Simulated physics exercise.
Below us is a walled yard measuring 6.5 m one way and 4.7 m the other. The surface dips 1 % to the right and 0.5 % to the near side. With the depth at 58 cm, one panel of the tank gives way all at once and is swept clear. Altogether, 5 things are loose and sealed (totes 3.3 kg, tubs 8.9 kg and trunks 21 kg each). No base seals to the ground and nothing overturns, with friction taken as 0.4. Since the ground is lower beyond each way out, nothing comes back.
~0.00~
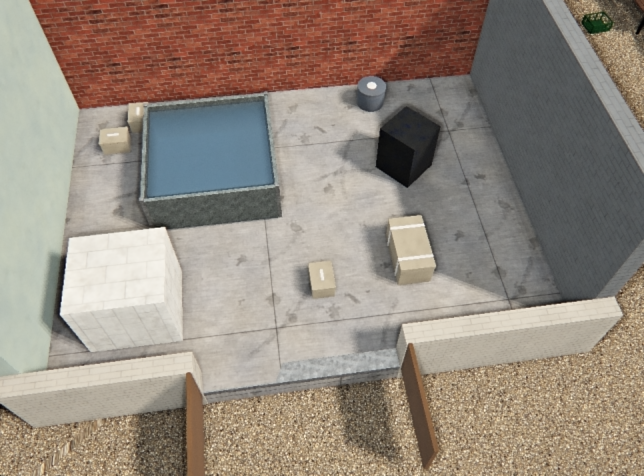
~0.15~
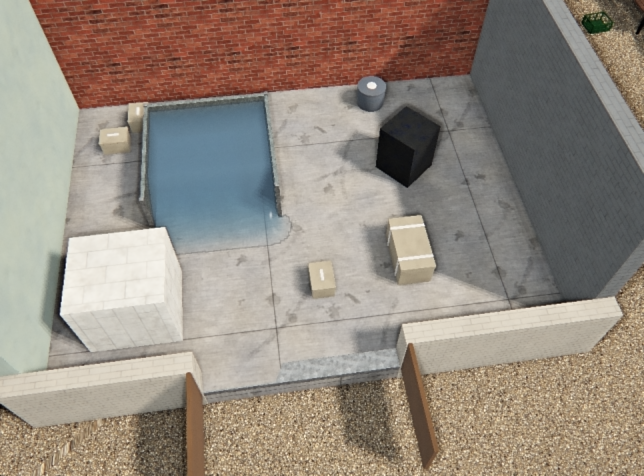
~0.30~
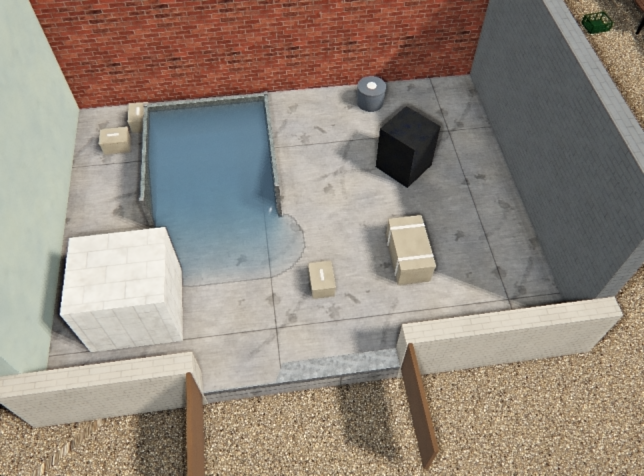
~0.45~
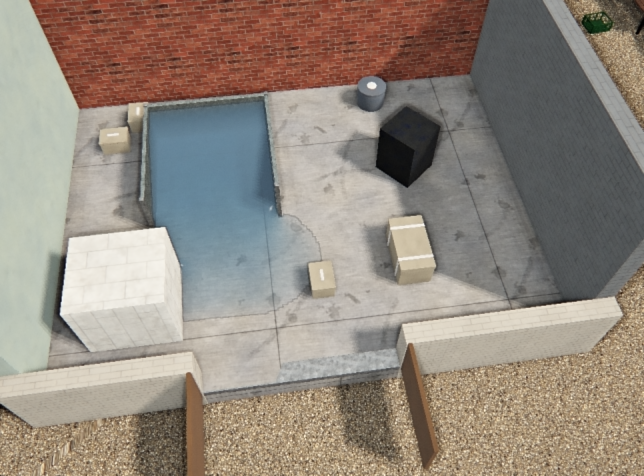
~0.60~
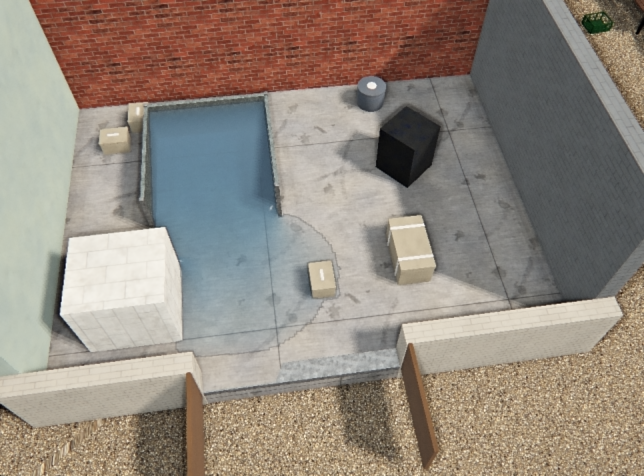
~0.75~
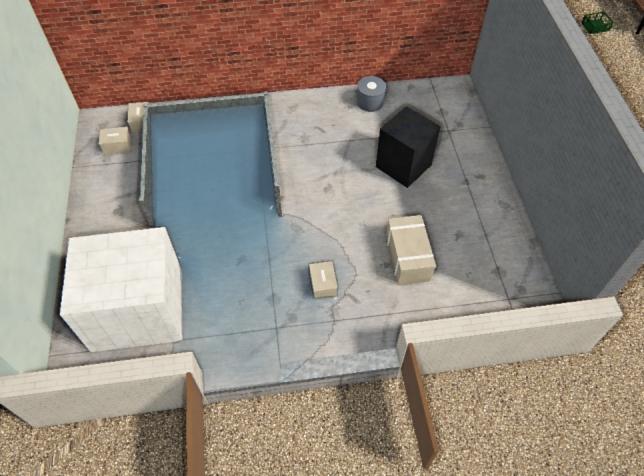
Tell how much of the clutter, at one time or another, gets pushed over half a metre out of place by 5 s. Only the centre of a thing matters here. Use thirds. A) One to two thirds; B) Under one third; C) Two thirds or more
Option A: One to two thirds.
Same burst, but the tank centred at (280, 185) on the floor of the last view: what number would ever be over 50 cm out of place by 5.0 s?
In that case the number is 1.
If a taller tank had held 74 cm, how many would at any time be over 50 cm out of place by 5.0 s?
Under that setup the answer is 3.
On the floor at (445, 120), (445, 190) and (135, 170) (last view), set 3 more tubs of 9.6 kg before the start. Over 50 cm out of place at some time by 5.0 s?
Result, in sequence: Below the mark / below the mark / below the mark.
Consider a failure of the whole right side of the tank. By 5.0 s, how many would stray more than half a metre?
Count: 3.
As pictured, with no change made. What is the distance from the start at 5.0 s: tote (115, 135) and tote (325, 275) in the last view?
Taking them in turn, I get 100 cm for the first and 250 cm for the second.
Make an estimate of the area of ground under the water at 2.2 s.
Roughly 14 m2 of it is wet.
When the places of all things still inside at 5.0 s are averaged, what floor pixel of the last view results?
Close to (324, 161).
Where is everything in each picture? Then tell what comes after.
A tote at (322, 275) rests on the ground; a tote at (113, 135), on the bottom; water covers 2.9 m2; 0 of 5 have shifted, in the first frame.
A tote at (322, 275) rests on the ground; a tote at (113, 135) rests on the ground; 3.7 m2 under water; 0 of 5 have shifted, in the second frame.
A tote at (322, 275) rests on the ground; a tote at (113, 135), on the bottom; water covers 4.8 m2; 0 of 5 have shifted, in the third frame.
A tote at (322, 275) rests on the ground; a tote at (113, 135), on the bottom; 5.8 m2 under water; 0 of 5 have shifted, in the fourth frame.
A tote at (322, 275) rests on the ground; a tote at (113, 135) rests on the ground; 6.9 m2 under water; 0 of 5 have shifted, in the fifth frame.
A tote at (323, 276) rests on the ground; a tote at (113, 135), on the bottom; 8.1 m2 under water; 0 of 5 have shifted, in the sixth frame.
After 1.1 s 0 of 5 are over 50 cm from their spots; 0 afloat.
After 2.2 s 1 of 5 are over 50 cm from their spots; 1 afloat.
After 3.5 s 2 of 5 are over 50 cm from their spots; 2 afloat.
After 5.0 s 3 of 5 are over 50 cm from their spots, and 3 have been at some point; 1 afloat.
